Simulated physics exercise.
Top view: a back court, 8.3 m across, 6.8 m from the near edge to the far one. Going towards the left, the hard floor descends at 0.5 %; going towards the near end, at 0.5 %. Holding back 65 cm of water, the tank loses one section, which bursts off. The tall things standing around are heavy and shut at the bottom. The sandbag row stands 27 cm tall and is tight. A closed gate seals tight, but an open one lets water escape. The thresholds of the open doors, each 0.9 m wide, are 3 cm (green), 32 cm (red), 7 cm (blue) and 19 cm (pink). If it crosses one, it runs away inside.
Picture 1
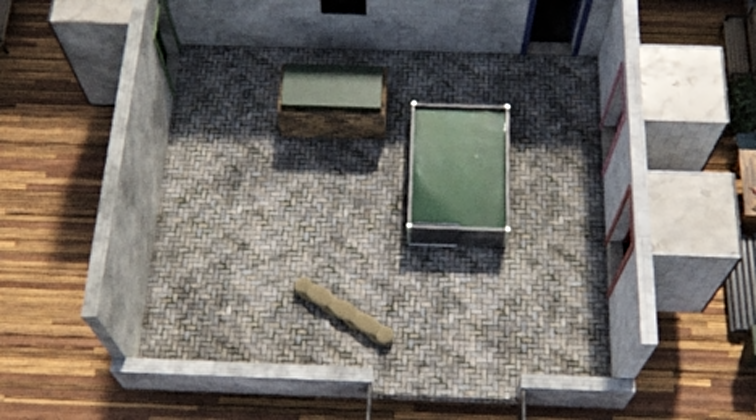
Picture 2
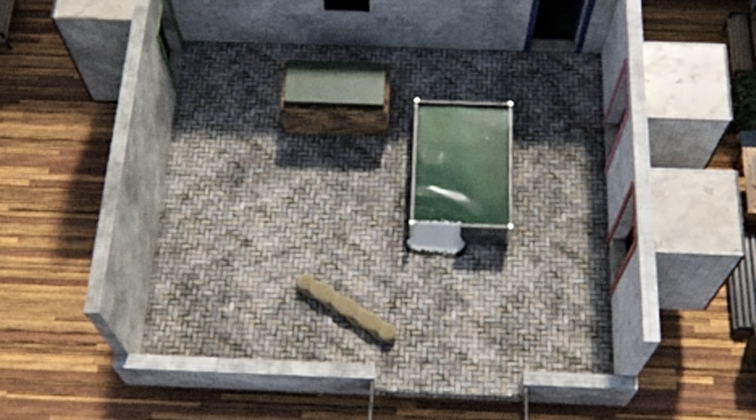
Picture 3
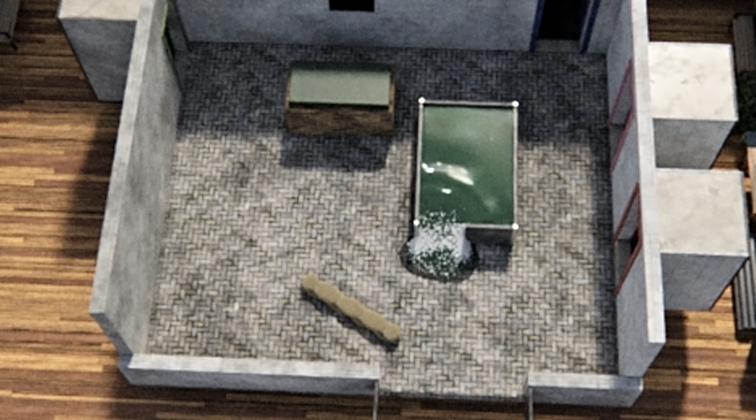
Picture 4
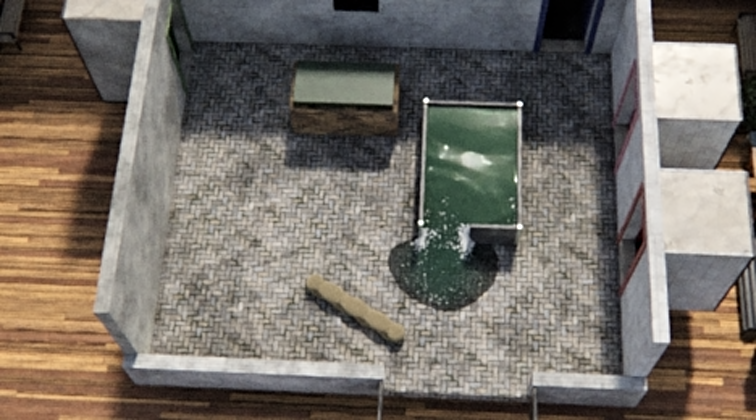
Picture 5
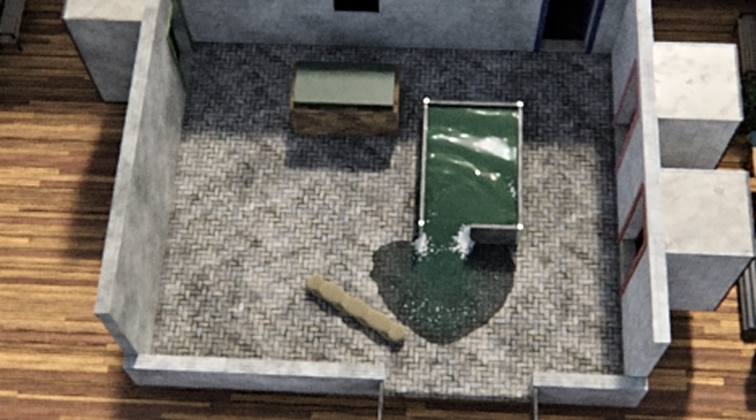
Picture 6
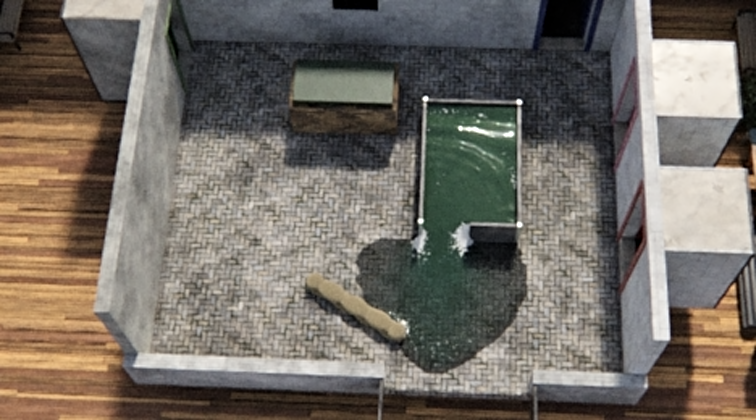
Green water bursts through a gap at the near end of a rectangular tank in a walled, paved court, foaming at the opening, then spreads across the floor in a widening dark pool that reaches a low, slanting barrier.
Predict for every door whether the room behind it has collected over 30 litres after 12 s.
In the end green door: Fails to top it. Red door: Fails to top it. Blue door: Fails to top it. Pink door: Fails to top it.
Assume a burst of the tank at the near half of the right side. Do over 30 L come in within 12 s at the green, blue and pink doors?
Green: Exceeding the limit; blue: Exceeding the limit; pink: Within the limit.
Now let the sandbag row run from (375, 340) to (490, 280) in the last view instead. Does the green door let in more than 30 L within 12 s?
Measured against that limit, the green door comes out beyond it.
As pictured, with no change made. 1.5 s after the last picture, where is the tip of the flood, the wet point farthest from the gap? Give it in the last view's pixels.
I'd mark it close to (621, 385).
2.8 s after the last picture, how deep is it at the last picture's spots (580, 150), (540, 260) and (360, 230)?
0, 0 and 2 cm, respectively.
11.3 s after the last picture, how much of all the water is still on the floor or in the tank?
About 44 per cent.
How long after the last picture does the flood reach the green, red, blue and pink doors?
Arrival: Green 4.5 s, red 3.2 s, blue not in the 12 s, pink not in the 12 s.
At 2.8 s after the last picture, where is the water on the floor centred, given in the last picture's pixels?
Its balance point sits around (446, 218).
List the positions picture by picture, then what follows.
In the first picture, still water, 65 cm deep, in the tank at (459, 167).
In the second picture, the front is at (462, 250), 0.5 m from the gap at (436, 234); 0.2 m2 of floor is under water; 65 cm left at the back of the tank.
In the third picture, the front is at (460, 277), 0.8 m from the gap at (441, 235); 0.7 m2 of floor is under water; 65 cm left at the back of the tank.
In the fourth picture, the front is at (457, 305), 1.3 m from the gap at (445, 235); 1.7 m2 of floor is under water; 65 cm left at the back of the tank.
In the fifth picture, the front is at (439, 340), 1.9 m from the gap at (446, 235); 3.1 m2 of floor is under water; 65 cm left at the back of the tank.
In the sixth picture, the front is at a hidden place, 2.5 m from the gap at (445, 233); 4.5 m2 of floor is under water; 62 cm left at the back of the tank.
Then, 0.7 s after the last picture water covers 15 % of the floor and is deepest (38 cm) near (438, 244); green door not reached, red door not reached, blue door not reached, pink door not reached.
Then, 1.5 s after the last picture water covers 20 % of the floor and is deepest (32 cm) near (386, 317); green door not reached, red door not reached, blue door not reached, pink door not reached.
Then, 2.8 s after the last picture water covers 30 % of the floor and is deepest (22 cm) near (386, 317); green door not reached, red door not reached, blue door not reached, pink door not reached.
Then, 6.3 s after the last picture water covers 45 % of the floor and is deepest (12 cm) near (386, 317); green door 4 cm at the sill, 0 L in, red door 1 cm at the sill, 0 L in, blue door not reached, pink door not reached.
Then, 11.3 s after the last picture water covers 60 % of the floor and is deepest (8 cm) near (386, 317); green door 4 cm at the sill, 10 L in, red door 1 cm at the sill, 0 L in, blue door not reached, pink door not reached.
